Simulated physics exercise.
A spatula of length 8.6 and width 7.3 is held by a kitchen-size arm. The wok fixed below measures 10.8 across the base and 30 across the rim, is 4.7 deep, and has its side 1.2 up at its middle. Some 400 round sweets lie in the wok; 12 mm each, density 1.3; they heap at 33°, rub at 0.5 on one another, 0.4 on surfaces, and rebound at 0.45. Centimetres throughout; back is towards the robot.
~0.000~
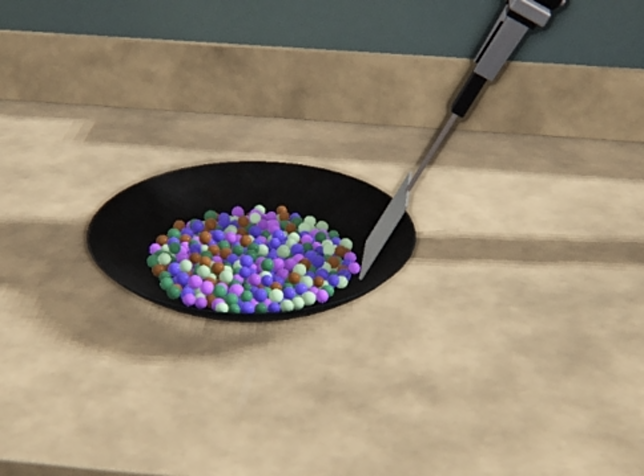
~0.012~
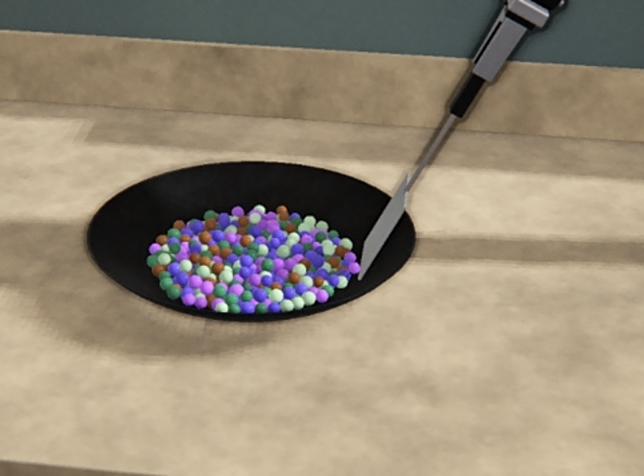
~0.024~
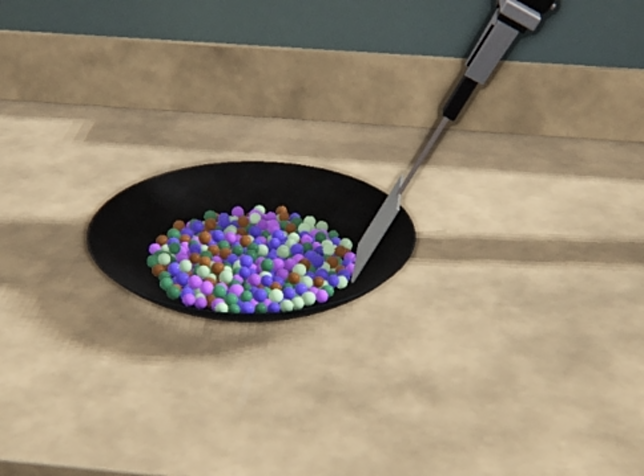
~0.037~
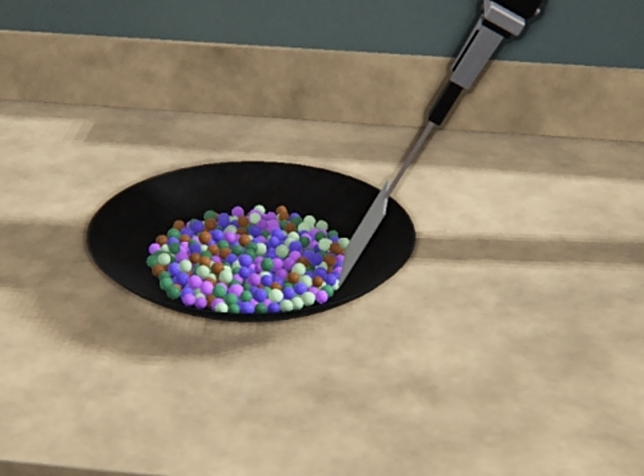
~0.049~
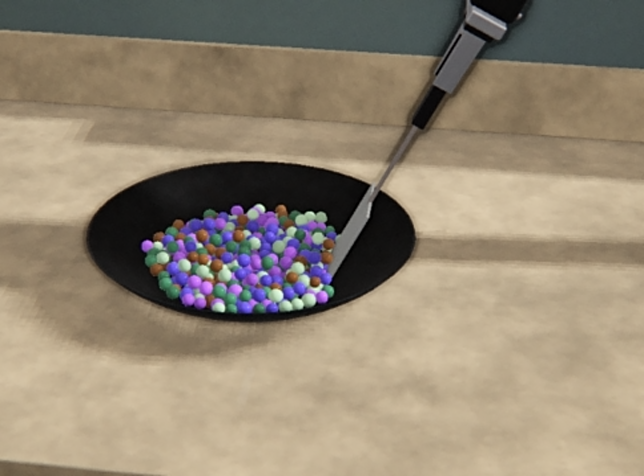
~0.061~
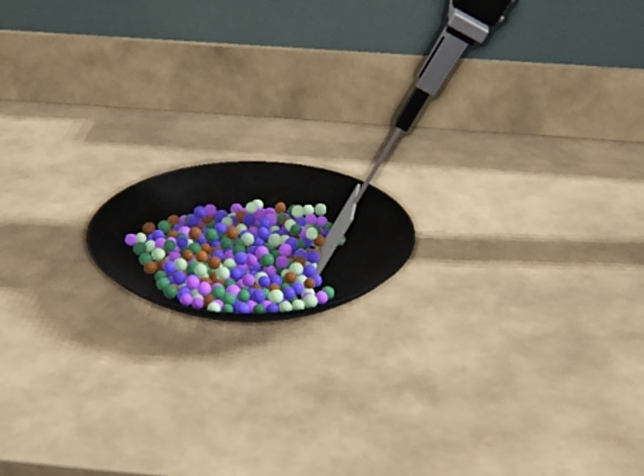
A robot arm's spatula rested at the right side of a black wok full of small colorful balls, then slid slowly left, pressing into the pile and nudging the balls a little leftward.
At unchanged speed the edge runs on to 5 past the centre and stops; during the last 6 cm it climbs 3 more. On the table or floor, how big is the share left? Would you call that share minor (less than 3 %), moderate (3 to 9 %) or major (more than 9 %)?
I would call it moderate.
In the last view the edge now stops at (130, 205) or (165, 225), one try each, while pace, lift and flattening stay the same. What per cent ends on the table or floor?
Roughly 35 and 15 per cent.
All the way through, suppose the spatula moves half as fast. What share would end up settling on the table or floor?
Roughly 0 per cent, I'd say.
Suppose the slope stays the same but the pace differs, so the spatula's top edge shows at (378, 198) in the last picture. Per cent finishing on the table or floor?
Some 0 percent.
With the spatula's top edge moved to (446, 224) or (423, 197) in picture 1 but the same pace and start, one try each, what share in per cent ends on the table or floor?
About 5% and 5%.
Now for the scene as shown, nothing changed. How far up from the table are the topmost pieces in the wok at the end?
5.5 cm.
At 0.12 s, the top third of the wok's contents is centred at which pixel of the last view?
Around (215, 234).
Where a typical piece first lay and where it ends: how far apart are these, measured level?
About 4 cm.
After 0.09 s, sloping 64°, highest piece 7 above the table; 395 in the wok.
After 0.12 s, sloping 64°, highest piece 8 above the table; 393 in the wok, 2 on the blade or in flight.
After 0.33 s, sloping 64°, highest piece 6 above the table; 374 in the wok, 17 on the table or floor, 4 on the blade or in flight.
After 1.38 s, sloping 64°, highest piece 5 above the table; 374 in the wok, 21 on the table or floor.
In the end, 374 in the wok, 21 on the table or floor. That is 5 % on the table or floor.
